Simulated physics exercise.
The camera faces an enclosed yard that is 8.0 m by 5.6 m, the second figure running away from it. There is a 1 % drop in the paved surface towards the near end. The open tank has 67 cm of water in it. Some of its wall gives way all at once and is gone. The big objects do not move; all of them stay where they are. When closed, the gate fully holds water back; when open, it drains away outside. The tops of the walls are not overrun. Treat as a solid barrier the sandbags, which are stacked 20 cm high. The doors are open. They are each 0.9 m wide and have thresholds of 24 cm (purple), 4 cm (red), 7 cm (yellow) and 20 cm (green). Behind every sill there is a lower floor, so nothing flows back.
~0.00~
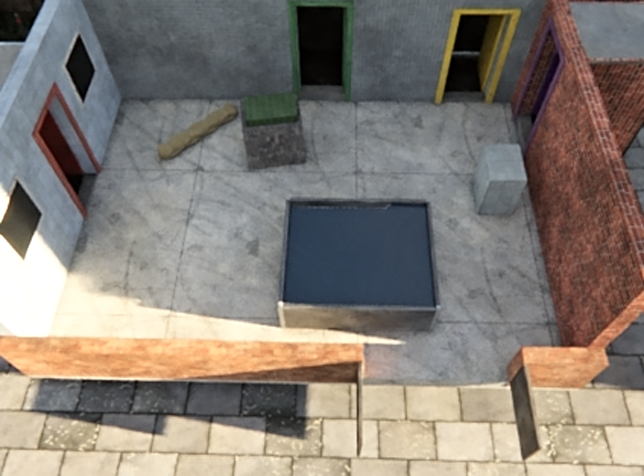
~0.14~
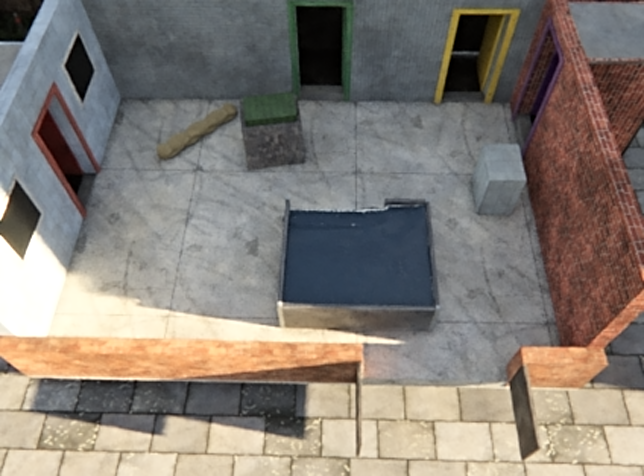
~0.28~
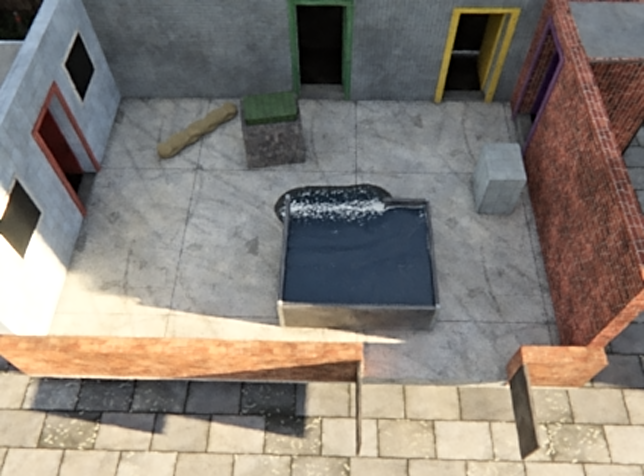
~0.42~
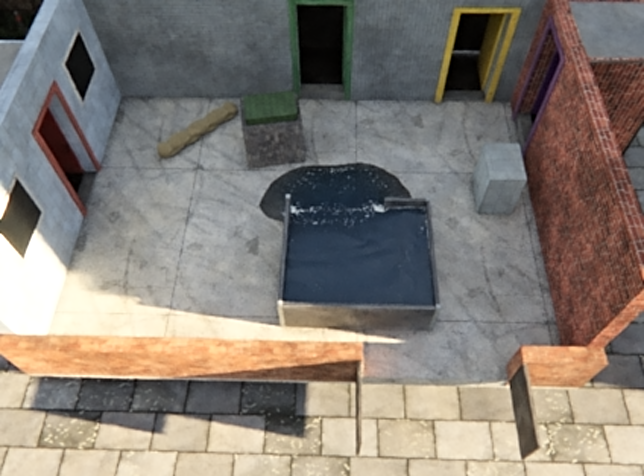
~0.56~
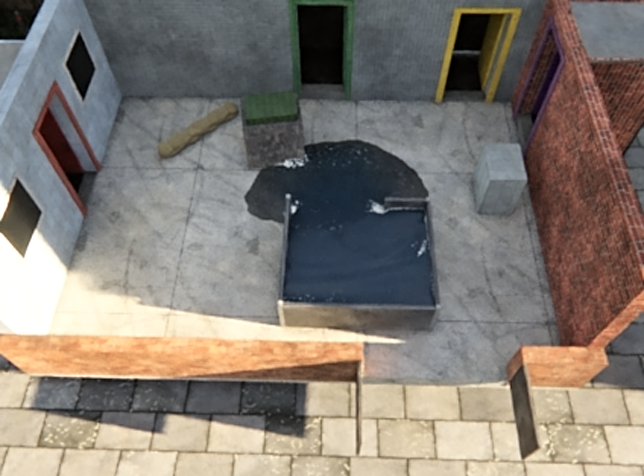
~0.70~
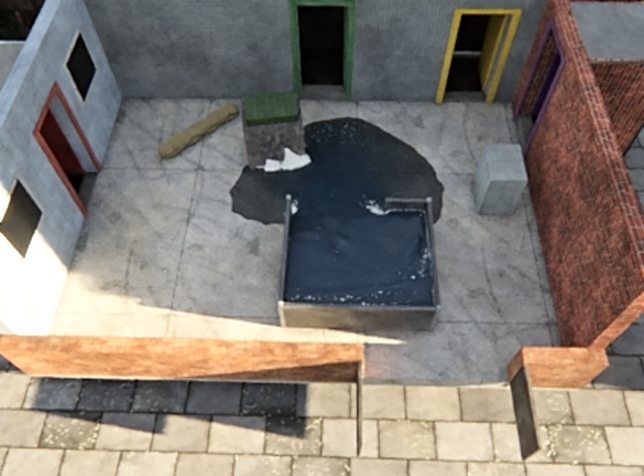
In a walled yard, the far side of an open tank gives way and dark water spreads across the paving, reaching a green-topped block.
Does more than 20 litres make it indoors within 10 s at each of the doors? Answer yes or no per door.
Purple door, no; red door, yes; yellow door, yes; green door, yes.
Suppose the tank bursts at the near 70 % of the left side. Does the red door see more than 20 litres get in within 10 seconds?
Against the limit, red exceeds it.
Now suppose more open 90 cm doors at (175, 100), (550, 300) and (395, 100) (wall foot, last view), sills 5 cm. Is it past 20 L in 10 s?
So, in the order given, it's shy of the mark, then shy of the mark, then beyond the mark.
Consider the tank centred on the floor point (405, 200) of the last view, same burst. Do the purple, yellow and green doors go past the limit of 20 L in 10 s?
Purple gets no more than that, yellow gets more than that, green gets more than that.
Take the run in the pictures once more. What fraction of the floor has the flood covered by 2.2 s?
Roughly 35 % of the floor.
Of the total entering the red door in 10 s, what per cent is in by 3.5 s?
Some 40 in a hundred.
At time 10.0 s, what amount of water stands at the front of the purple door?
Reading: Close to 7.5 cm.
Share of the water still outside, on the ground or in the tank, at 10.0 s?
Some 84 in a hundred.
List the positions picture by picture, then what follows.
The first picture shows still water, 67 cm deep, in the open tank at (358, 253).
In the second picture, water pours out on the open tank's far side and has run 0.9 m, to a hidden place; typically 9 cm deep outside, 67 cm at the open tank's back.
In the third picture, the front is at (387, 197), 1.1 m from the gap on the open tank's far side; 1.4 m2 of floor is under water; 67 cm left at the back of the open tank.
In the fourth picture, the front is at (376, 171), 1.4 m from the gap on the open tank's far side; 2.7 m2 of floor is under water; 67 cm left at the back of the open tank.
In the fifth picture, the front is at (360, 144), 1.9 m from the gap on the open tank's far side; 4.3 m2 of floor is under water; 64 cm left at the back of the open tank.
In the sixth picture, water pours out on the open tank's far side and has run 2.6 m, to (352, 120); typically 7 cm deep outside, 57 cm at the open tank's back.
After 1.4 s water covers 25 % of the floor and is deepest (44 cm) near (272, 167); purple door not reached, red door not reached, yellow door not reached, green door 29 cm at the sill, 21 L in.
After 2.2 s water covers 35 % of the floor and is deepest (36 cm) near (340, 101); purple door not reached, red door not reached, yellow door 11 cm at the sill, 1 L in, green door 32 cm at the sill, 85 L in.
After 3.5 s water covers 60 % of the floor and is deepest (26 cm) near (509, 109); purple door 22 cm at the sill, 0 L in, red door 11 cm at the sill, 48 L in, yellow door 9 cm at the sill, 11 L in, green door 19 cm at the sill, 127 L in.
After 6.0 s water covers 80 % of the floor and is deepest (18 cm) near (519, 157); purple door 15 cm at the sill, 0 L in, red door 6 cm at the sill, 112 L in, yellow door 12 cm at the sill, 32 L in, green door 10 cm at the sill, 129 L in.
After 10.0 s water covers 95 % of the floor and is deepest (12 cm) near (43, 354); purple door 7 cm at the sill, 0 L in, red door 6 cm at the sill, 126 L in, yellow door 5 cm at the sill, 59 L in, green door 5 cm at the sill, 129 L in.
